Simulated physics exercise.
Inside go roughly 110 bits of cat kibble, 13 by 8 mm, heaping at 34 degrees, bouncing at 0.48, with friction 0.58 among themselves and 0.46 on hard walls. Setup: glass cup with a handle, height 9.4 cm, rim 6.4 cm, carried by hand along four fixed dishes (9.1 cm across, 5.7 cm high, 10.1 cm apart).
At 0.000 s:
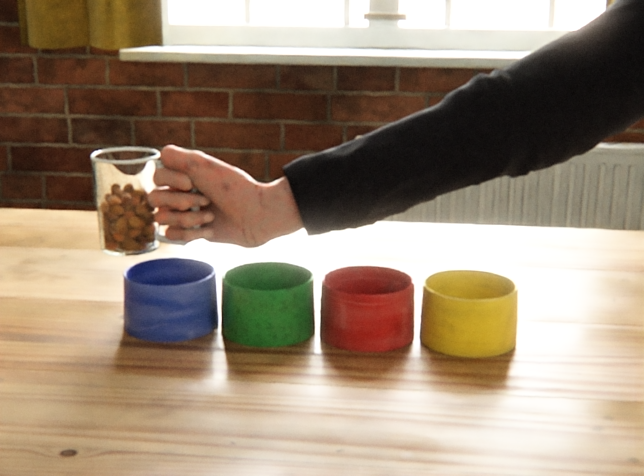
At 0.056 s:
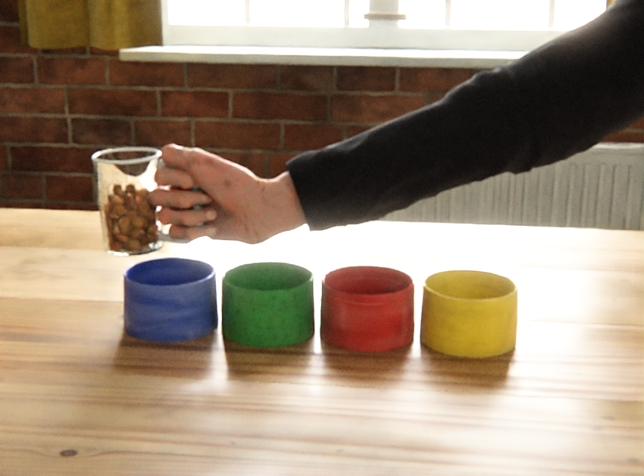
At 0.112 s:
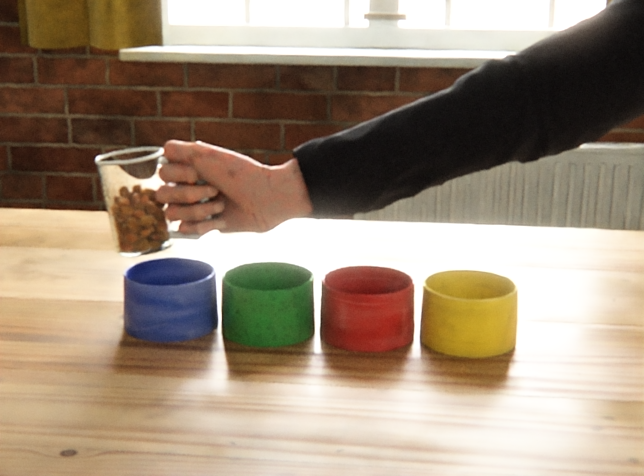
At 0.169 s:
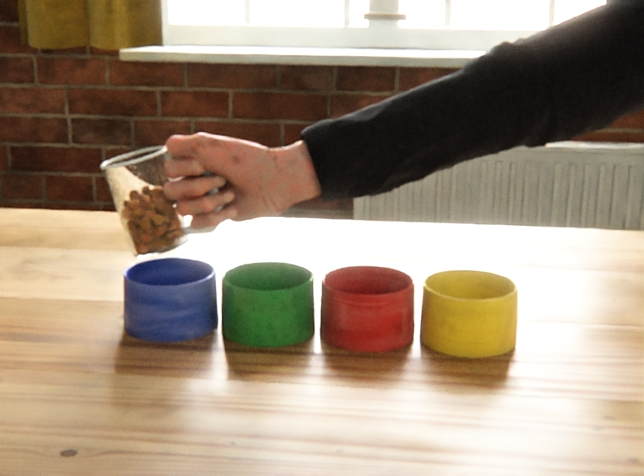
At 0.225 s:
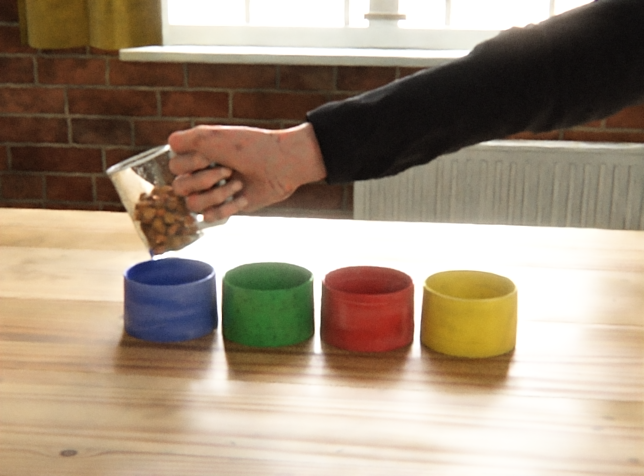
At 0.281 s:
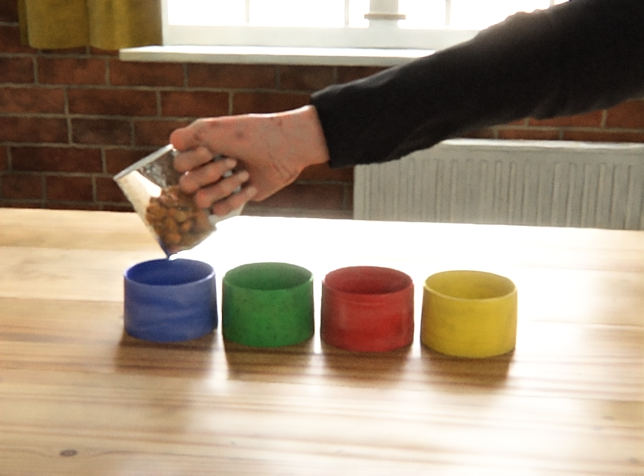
A hand tilts a glass cup of brown kibble above the blue dish.
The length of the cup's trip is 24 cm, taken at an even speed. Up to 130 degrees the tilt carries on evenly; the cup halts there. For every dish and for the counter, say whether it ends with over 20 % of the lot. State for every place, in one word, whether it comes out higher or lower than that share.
Red: Lower, blue: Lower, green: Higher, yellow: Lower, counter: Lower.
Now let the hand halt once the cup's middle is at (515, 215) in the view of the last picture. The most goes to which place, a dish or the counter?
That'd be green, it takes the most.
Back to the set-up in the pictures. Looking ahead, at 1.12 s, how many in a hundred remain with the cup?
About 45 per cent.
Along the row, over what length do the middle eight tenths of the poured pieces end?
Length: Approx. 5 cm.
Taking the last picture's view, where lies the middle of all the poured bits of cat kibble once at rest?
Somewhere near (276, 313) in the last picture.
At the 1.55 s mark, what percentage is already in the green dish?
Close to 90 percent of the load.
After 0.78 s, tilt 97 degrees; cup holds 100 %.
After 1.12 s, tilt 130 degrees; cup holds 45 %, green 55 %.
Then, at 1.55 s, tilt 130 degrees; cup holds 0 %, red 5 %, green 90 %.
By 1.9 s all is still; red 5 %, blue 0 %, green 90 %, yellow 0 %, counter 5 %.
